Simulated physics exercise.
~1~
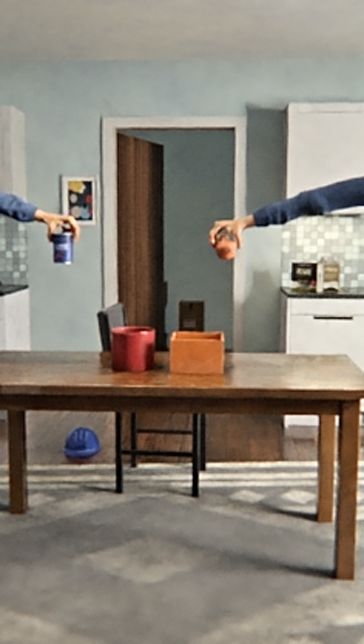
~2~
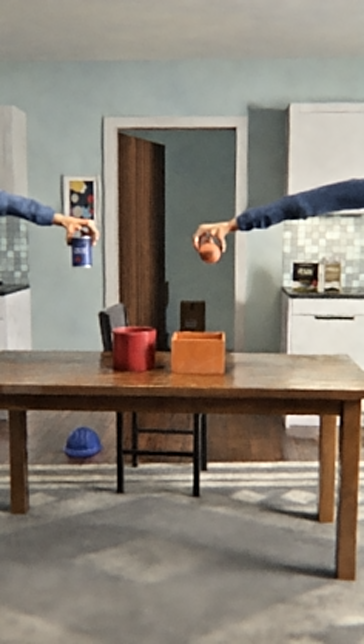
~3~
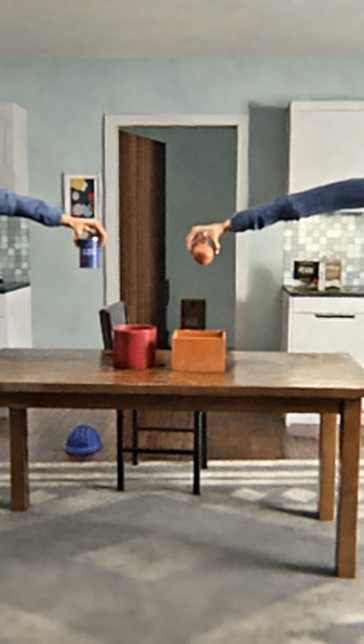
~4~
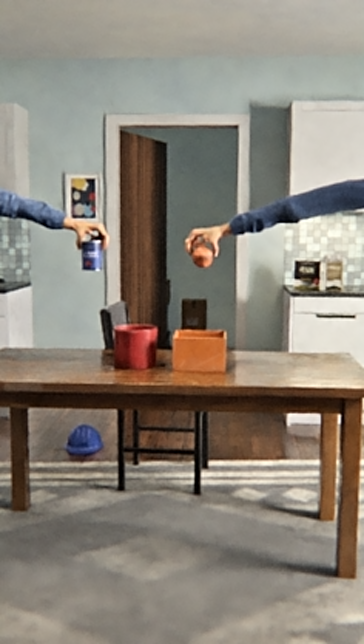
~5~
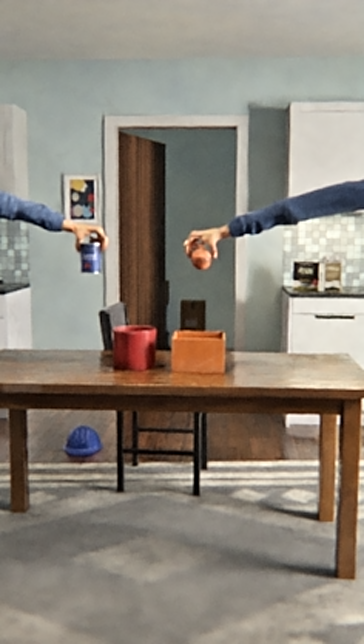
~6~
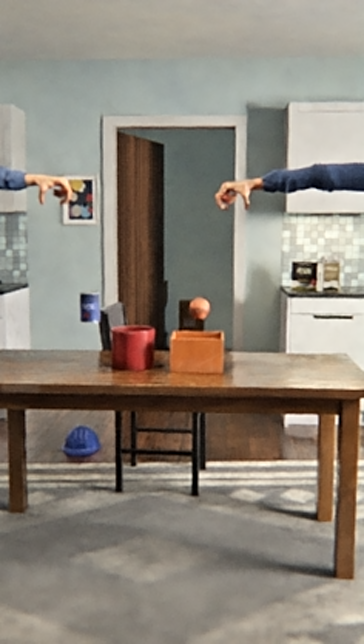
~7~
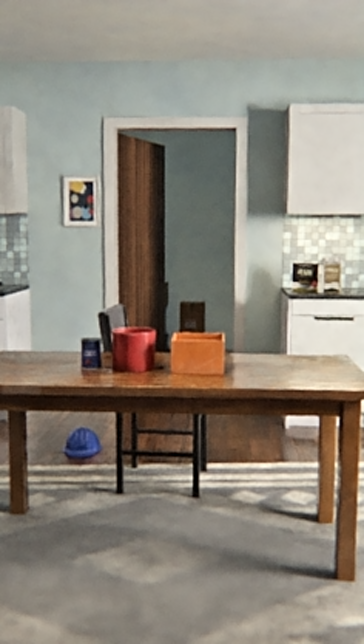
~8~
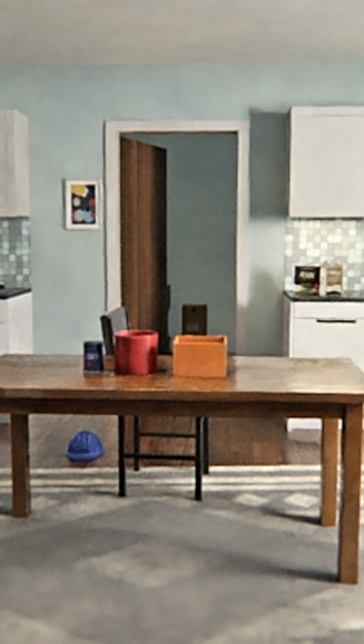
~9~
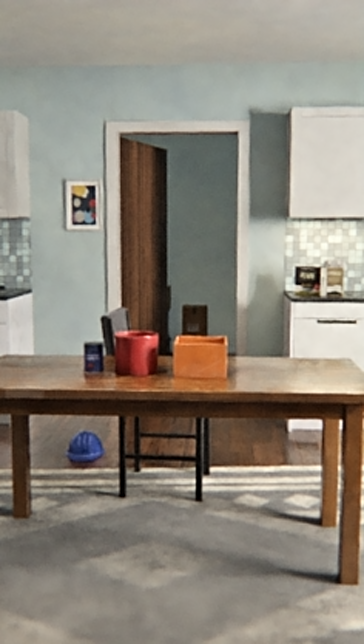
Two hands drop an orange ball into the right container and a blue tin beside the red pot.
